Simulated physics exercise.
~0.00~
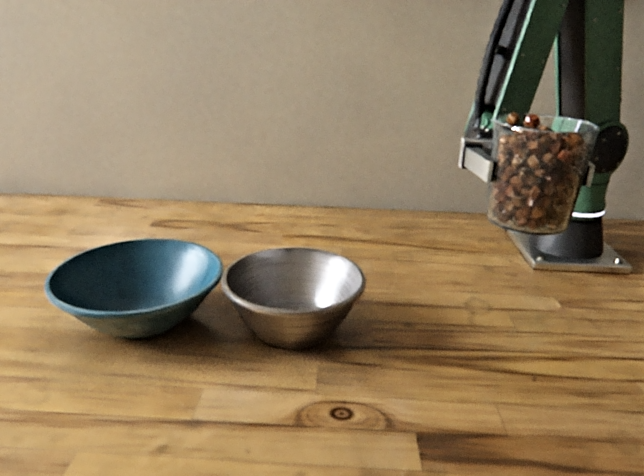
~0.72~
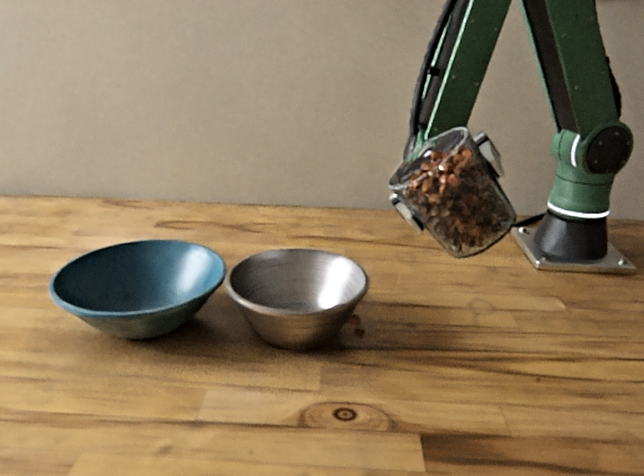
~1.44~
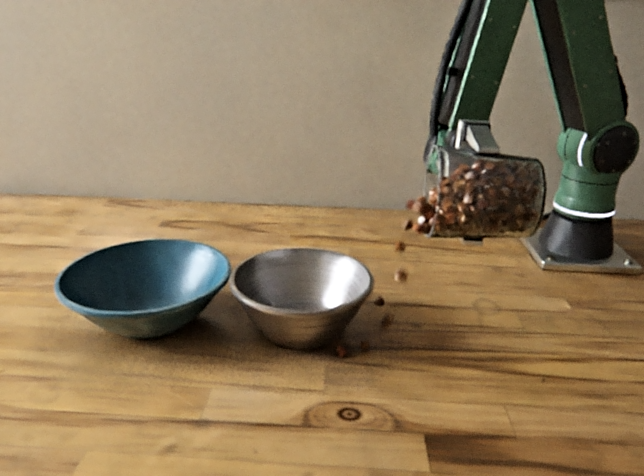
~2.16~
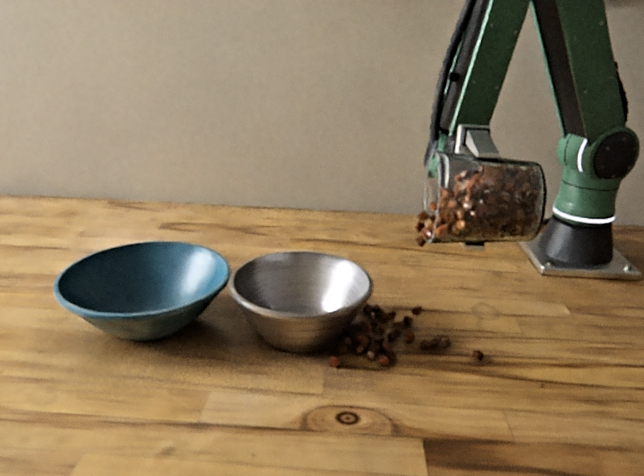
In this clip, a green robot arm moves a clear beaker of brown pellets left toward a metal bowl beside a blue one, then tips it onto its side, spilling some onto the wooden table beside the metal bowl while most stay in the beaker.
